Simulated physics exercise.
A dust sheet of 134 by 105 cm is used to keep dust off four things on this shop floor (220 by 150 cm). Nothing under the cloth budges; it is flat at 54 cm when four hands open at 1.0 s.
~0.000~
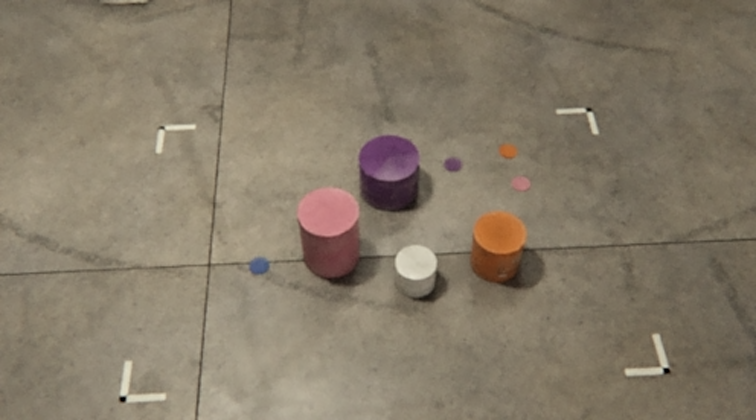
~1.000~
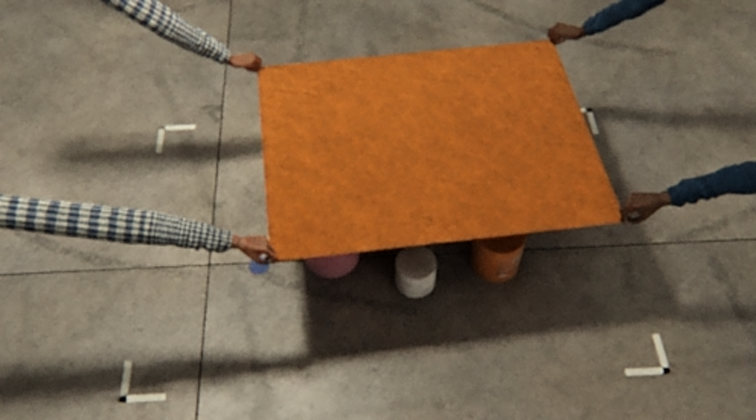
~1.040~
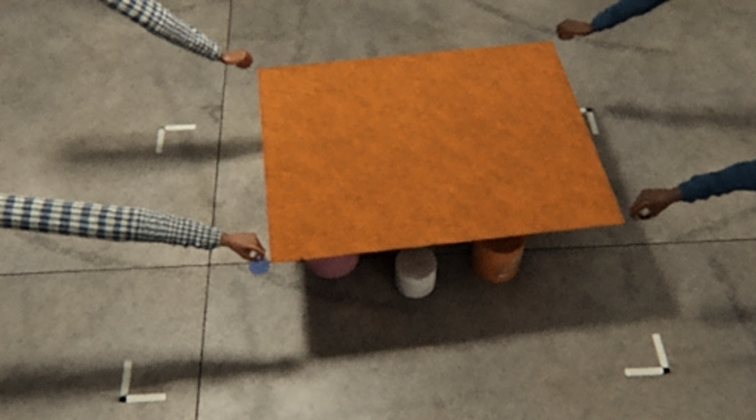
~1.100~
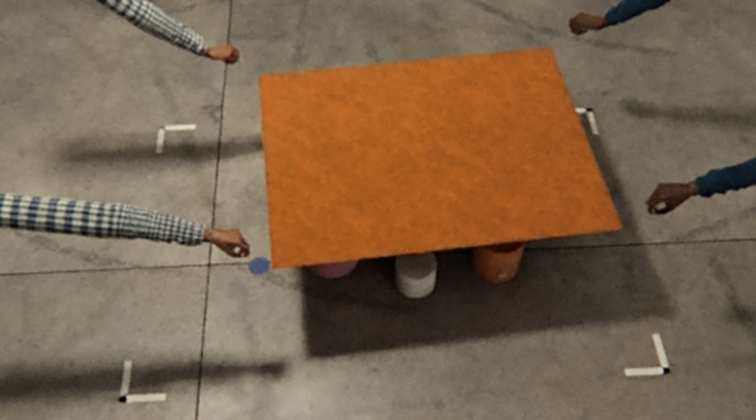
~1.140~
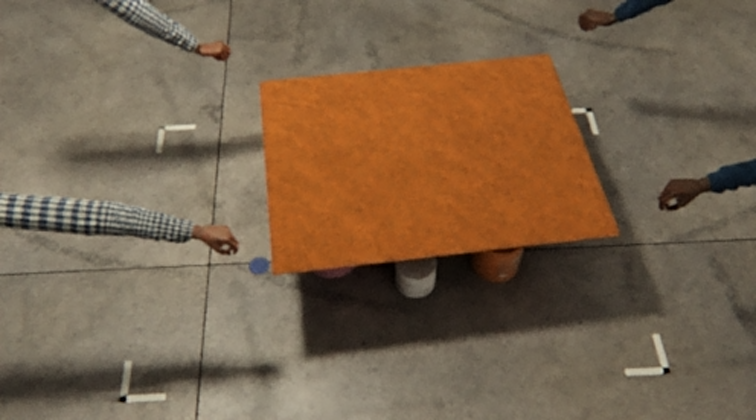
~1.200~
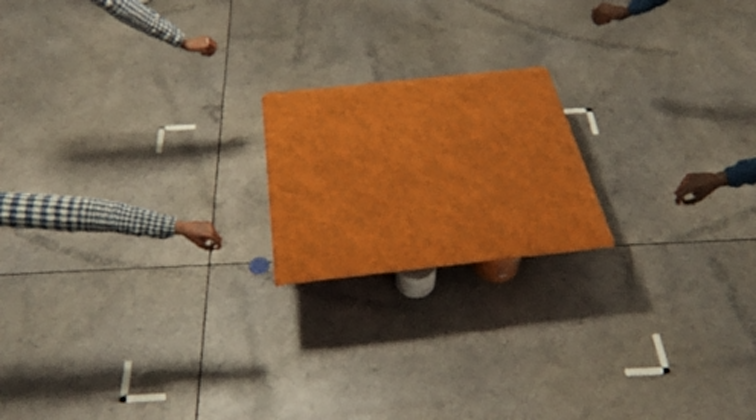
An orange sheet was held flat by four hands above a pink bin and a few smaller containers, then the hands let go and drew back as it sank a little, tilting slightly.
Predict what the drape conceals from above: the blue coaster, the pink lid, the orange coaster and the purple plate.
The blue coaster remains in the open, the pink lid vanishes under it, the orange coaster vanishes under it, the purple plate gets covered.
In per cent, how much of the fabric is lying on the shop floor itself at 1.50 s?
I'd say about 5 in a hundred.
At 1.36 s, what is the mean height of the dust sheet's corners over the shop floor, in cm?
12 cm.
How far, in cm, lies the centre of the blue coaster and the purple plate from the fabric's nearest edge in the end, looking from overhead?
The first ends up roughly 10 cm from the closest hem, the second roughly 16 cm.
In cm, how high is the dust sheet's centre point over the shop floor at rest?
The middle settles about 18 cm high.
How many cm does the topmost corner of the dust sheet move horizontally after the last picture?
8 cm.
At 1.4 s, 0 % of it is down, spanning 140 by 109 cm, above pink lid, orange coaster, purple plate.
At 1.5 s, 5 % of it is down, spanning 126 by 103 cm, above pink lid, orange coaster, purple plate.
At 1.7 s, 10 % of it is down, spanning 125 by 102 cm, above pink lid, orange coaster, purple plate.
At 1.8 s, 10 % of it is down, spanning 124 by 103 cm, above pink lid, orange coaster, purple plate.
At 3.3 s, 15 % of it is down, spanning 123 by 103 cm, above pink lid, orange coaster, purple plate.
